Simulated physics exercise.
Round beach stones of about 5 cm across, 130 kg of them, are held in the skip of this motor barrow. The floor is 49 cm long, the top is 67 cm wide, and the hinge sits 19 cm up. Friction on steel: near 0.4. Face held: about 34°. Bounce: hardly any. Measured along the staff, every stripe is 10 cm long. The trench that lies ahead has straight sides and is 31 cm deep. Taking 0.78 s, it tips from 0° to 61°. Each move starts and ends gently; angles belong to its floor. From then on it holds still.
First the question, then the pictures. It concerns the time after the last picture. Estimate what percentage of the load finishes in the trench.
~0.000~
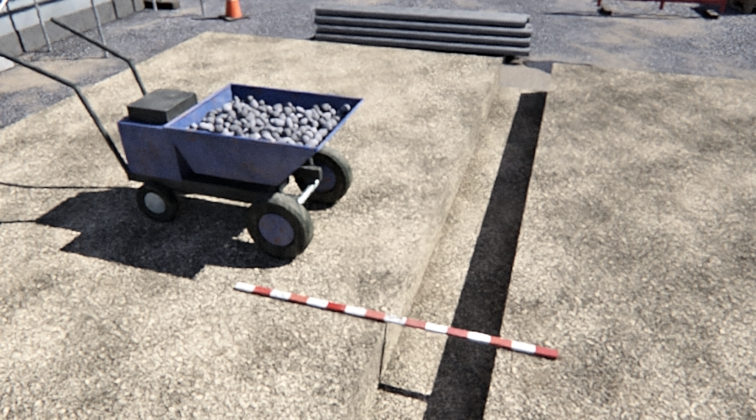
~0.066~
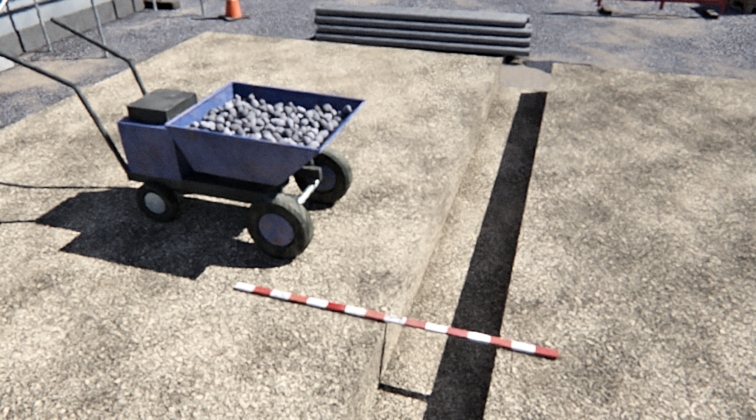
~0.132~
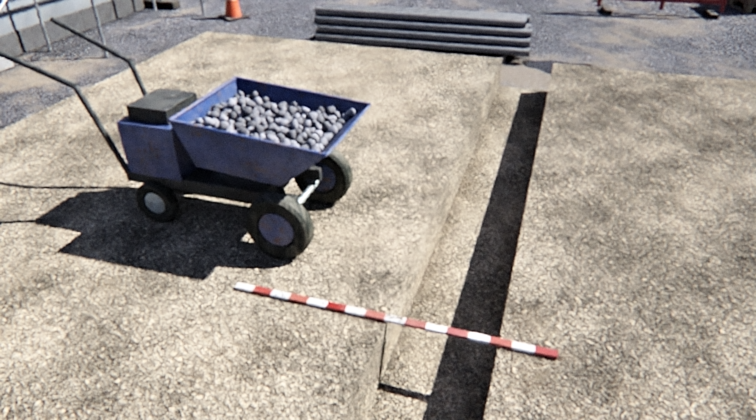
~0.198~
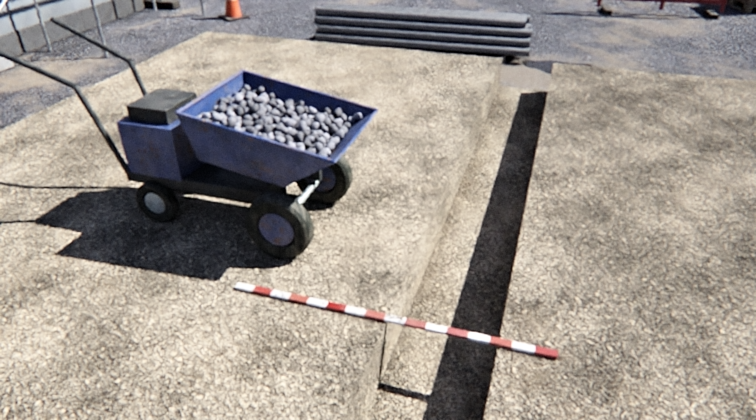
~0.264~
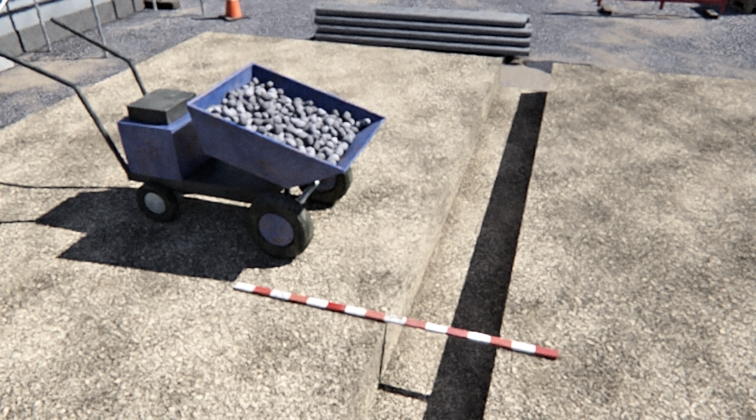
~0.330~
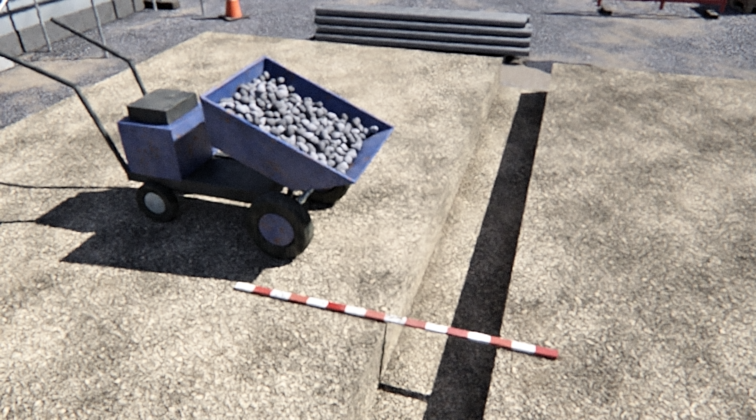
Roughly 98 percent.
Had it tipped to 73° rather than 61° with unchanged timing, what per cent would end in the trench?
Expect roughly 85 per cent.
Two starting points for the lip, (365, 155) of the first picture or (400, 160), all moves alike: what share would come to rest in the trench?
Near 95 and near 65 percent.
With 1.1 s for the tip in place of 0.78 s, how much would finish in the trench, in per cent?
It would come to roughly 95 per cent.
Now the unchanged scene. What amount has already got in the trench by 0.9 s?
Roughly 15% by that time.
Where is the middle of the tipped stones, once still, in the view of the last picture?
The tipped stones centre close to (461, 289).
After 0.6 s the floor is at 51°; 100 % in the skip; the foremost stones are at (384, 186).
After 0.9 s the floor is at 61°; 78 % in the skip, 6 % short of the trench, 16 % in the trench; the foremost stones are at (445, 269).
After 1.2 s the floor is at 61°; 27 % in the skip, 5 % short of the trench, 67 % in the trench; the foremost stones are at (500, 310).
After 3.2 s the floor is at 61°; 0 % in the skip, 2 % short of the trench, 98 % in the trench; the foremost stones are at (504, 305).
